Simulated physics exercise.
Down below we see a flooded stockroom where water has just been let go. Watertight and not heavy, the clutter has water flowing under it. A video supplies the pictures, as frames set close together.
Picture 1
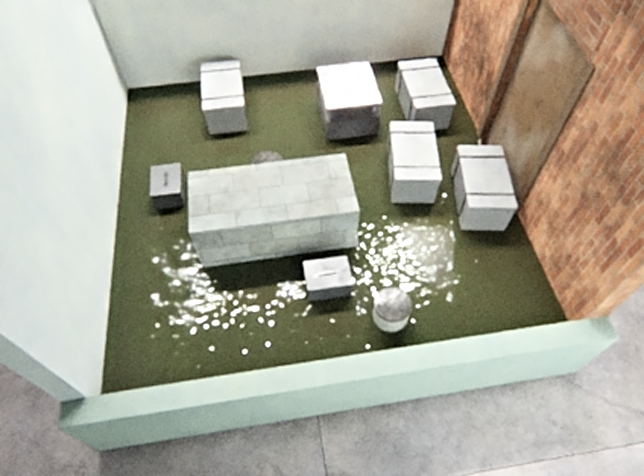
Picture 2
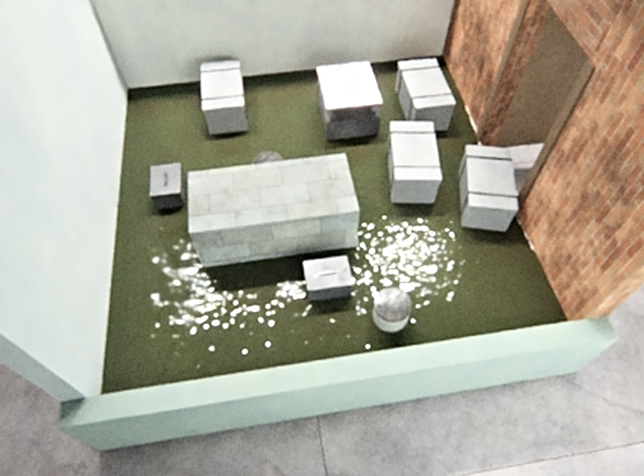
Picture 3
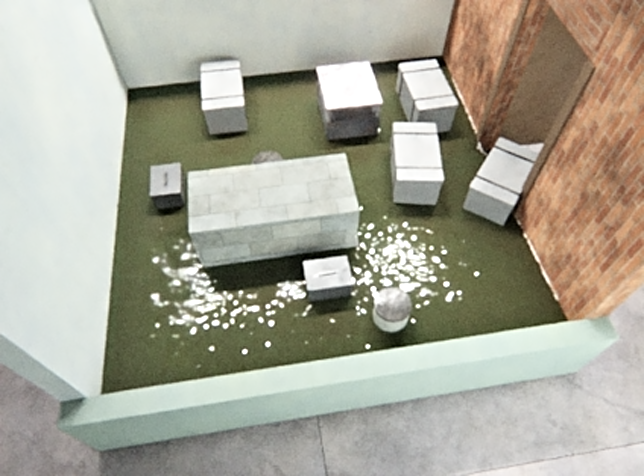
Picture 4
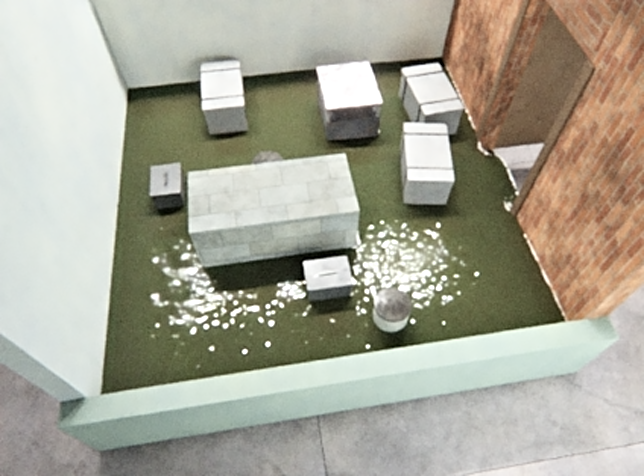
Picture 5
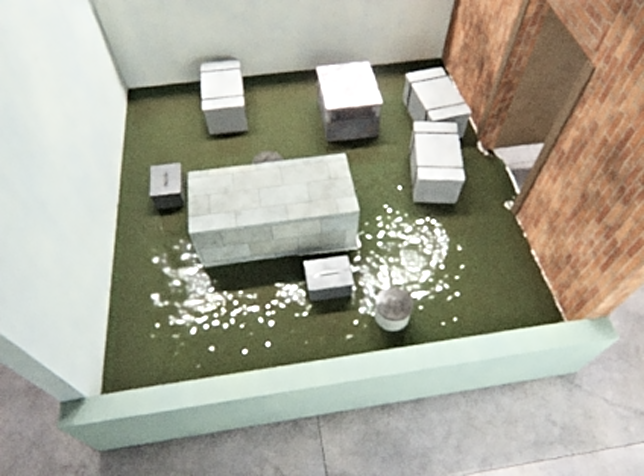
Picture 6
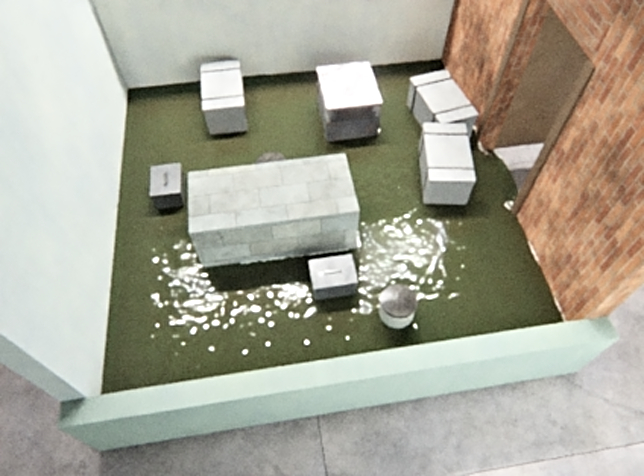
A pale trunk at the right swings round and slips out through the doorway in the brick wall, seen from a fixed, high view over a walled room with a murky green flooded floor. Grey-white trunks and boxes stand around a large pale block, with a small round-topped object and white glints in front. Two more trunks then drift slowly rightward, one turning slightly, while the small things in front barely shift.
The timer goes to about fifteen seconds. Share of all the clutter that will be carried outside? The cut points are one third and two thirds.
It will most likely fall at two thirds or higher.
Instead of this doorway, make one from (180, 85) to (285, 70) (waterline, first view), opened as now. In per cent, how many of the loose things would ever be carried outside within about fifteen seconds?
About 40 percent, I'd say.
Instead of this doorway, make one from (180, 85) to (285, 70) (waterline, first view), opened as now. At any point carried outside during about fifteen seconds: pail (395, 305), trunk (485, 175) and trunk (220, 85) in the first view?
Lab note - object 1: Retained; object 2: Retained; object 3: Escaped.
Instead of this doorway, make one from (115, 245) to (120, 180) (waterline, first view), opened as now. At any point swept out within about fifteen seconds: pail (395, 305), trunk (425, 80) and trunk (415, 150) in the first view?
Taking them as listed: Never leaves, never leaves, never leaves.
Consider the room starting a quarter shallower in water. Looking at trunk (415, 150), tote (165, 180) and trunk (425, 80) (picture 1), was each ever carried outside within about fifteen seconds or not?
Respectively: Exited / remained / exited.
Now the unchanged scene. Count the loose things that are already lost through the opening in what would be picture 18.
That makes 2.
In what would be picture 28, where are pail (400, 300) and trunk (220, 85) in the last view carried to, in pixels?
They should end up near (489, 214) and (278, 83) respectively.
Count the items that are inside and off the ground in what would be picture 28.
The total here is 5.
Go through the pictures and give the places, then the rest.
The first frame shows a trunk at (415, 149) floats; a trunk at (426, 82) floats; 0 of 8 have shifted.
The second frame shows a trunk at (415, 149) floats; a trunk at (426, 82) floats; 1 of 8 have shifted.
The third frame shows a trunk at (417, 150) floats; a trunk at (428, 84) floats; 1 of 8 have shifted.
The fourth frame shows a trunk at (428, 151), afloat, close to its start; a trunk at (432, 88), afloat, close to its start; 3 of 8 have shifted.
The fifth frame shows a trunk at (438, 150) floats, close to its start; a trunk at (438, 93) floats, close to its start; 3 of 8 have shifted.
The sixth frame shows a trunk at (448, 151) floats, a stride from its start; a trunk at (443, 96) floats, close to its start; 5 of 8 have shifted.
A moment on, 1 of 8 are out; 7 afloat.
Next, 2 of 8 are out; 6 afloat.
Later, 3 of 8 are out; 5 afloat.
In the end, 6 of 8 are out; 2 afloat.
